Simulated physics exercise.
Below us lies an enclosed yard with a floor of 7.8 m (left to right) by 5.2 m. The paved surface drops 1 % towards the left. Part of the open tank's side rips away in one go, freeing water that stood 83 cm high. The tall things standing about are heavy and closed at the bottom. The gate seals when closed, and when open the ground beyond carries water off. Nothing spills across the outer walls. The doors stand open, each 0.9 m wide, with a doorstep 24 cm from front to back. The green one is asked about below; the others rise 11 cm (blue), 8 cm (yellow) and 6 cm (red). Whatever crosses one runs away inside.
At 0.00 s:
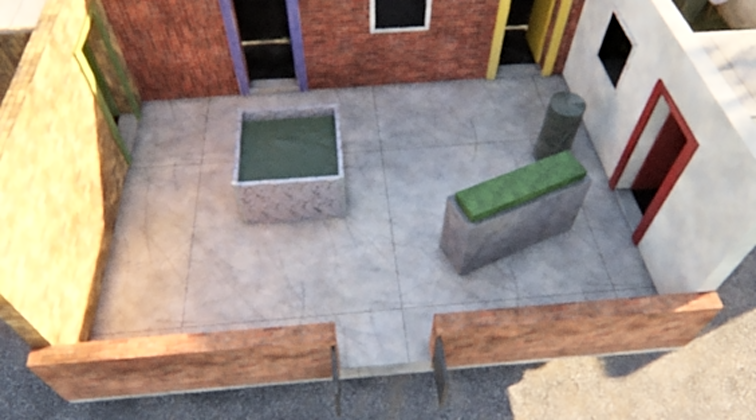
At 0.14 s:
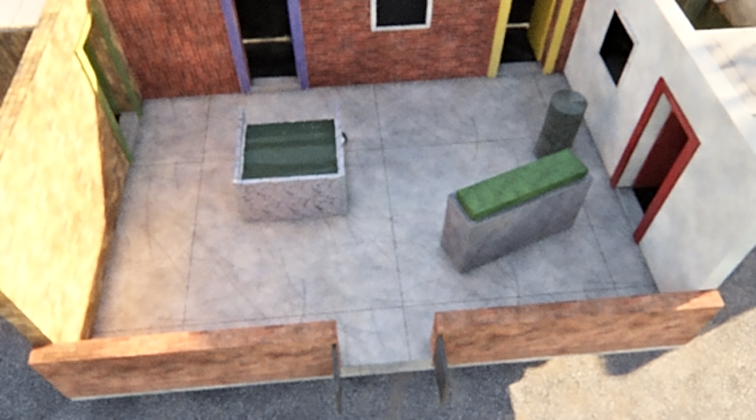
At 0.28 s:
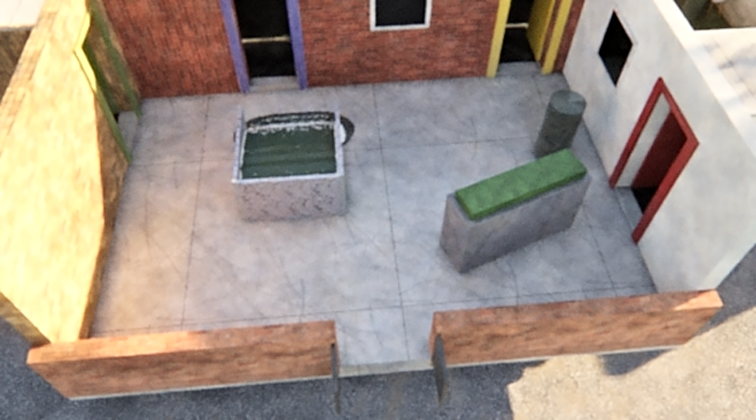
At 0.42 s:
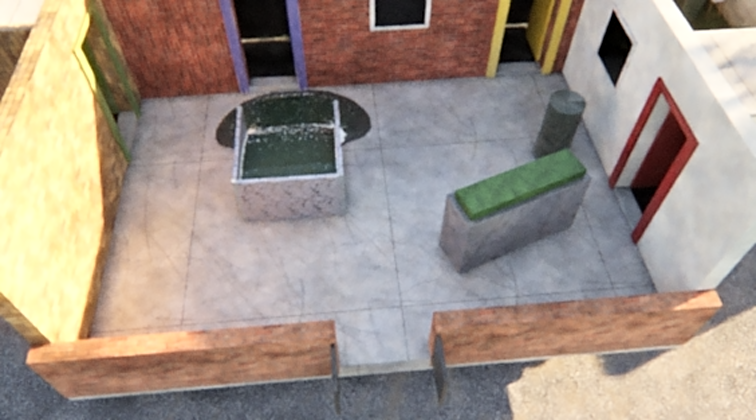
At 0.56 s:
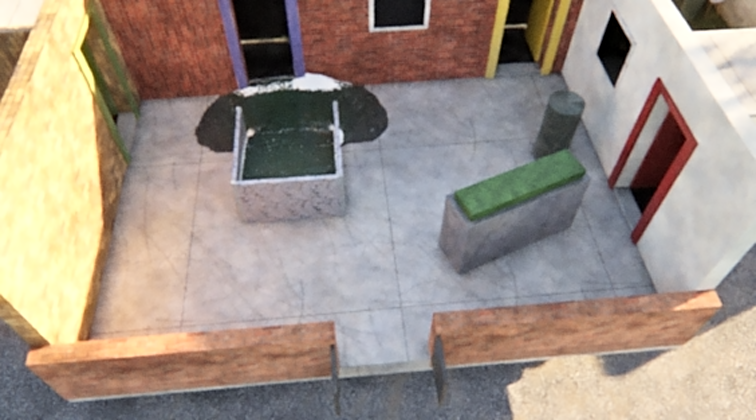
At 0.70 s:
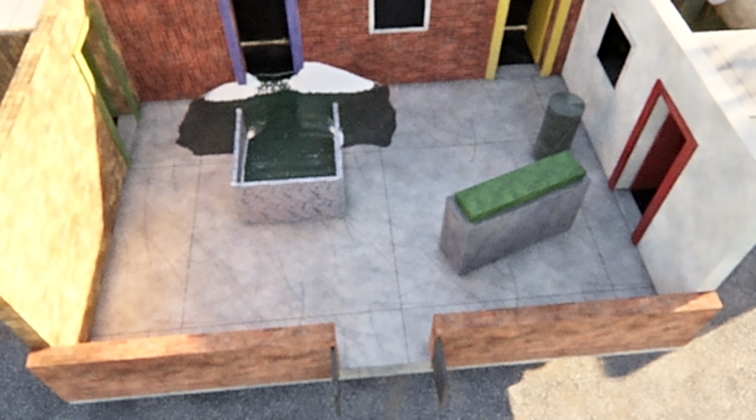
Dark water pours out of the far side of an open tank in a walled yard, spreading across the paved floor to both sides and back to the purple-framed doorway, while the level inside the tank drops.
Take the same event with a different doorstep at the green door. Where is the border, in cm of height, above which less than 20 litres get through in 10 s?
About 13.5 cm.
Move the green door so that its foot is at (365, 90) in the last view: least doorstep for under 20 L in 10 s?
Roughly 19 cm.
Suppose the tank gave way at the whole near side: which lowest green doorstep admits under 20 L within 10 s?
Then roughly 6.5 cm.
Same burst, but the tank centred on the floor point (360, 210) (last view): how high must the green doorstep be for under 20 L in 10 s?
Then roughly 18 cm.
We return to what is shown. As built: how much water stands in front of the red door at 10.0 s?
Roughly 1.5 cm deep.
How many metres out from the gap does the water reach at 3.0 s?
Roughly 5.2 m.
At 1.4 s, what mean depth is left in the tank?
Roughly 27 cm on average.
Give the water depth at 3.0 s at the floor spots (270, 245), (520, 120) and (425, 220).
About 0, 3 and 0 cm.
After 1.4 s water covers 15 % of the floor, deepest (42 cm) near (311, 96); 4 cm at the green door, 0 litres in over its 21 cm doorstep.
After 3.0 s water covers 45 % of the floor, deepest (23 cm) near (151, 107); 17 cm at the green door, 0 litres in over its 21 cm doorstep.
After 10.0 s water covers 95 % of the floor, deepest (8 cm) near (86, 362); 5 cm at the green door, 1 litre in over its 21 cm doorstep.
At the green door as built, the water arrived by 1.4 s and peaked near 19 cm at 2.6 s.
Run again over the same 10 s with other heights there, 42 litres in over 10.5 cm, 14 litres over 14.5 cm. The limit of 20 litres is kept from about 13.5 cm up.
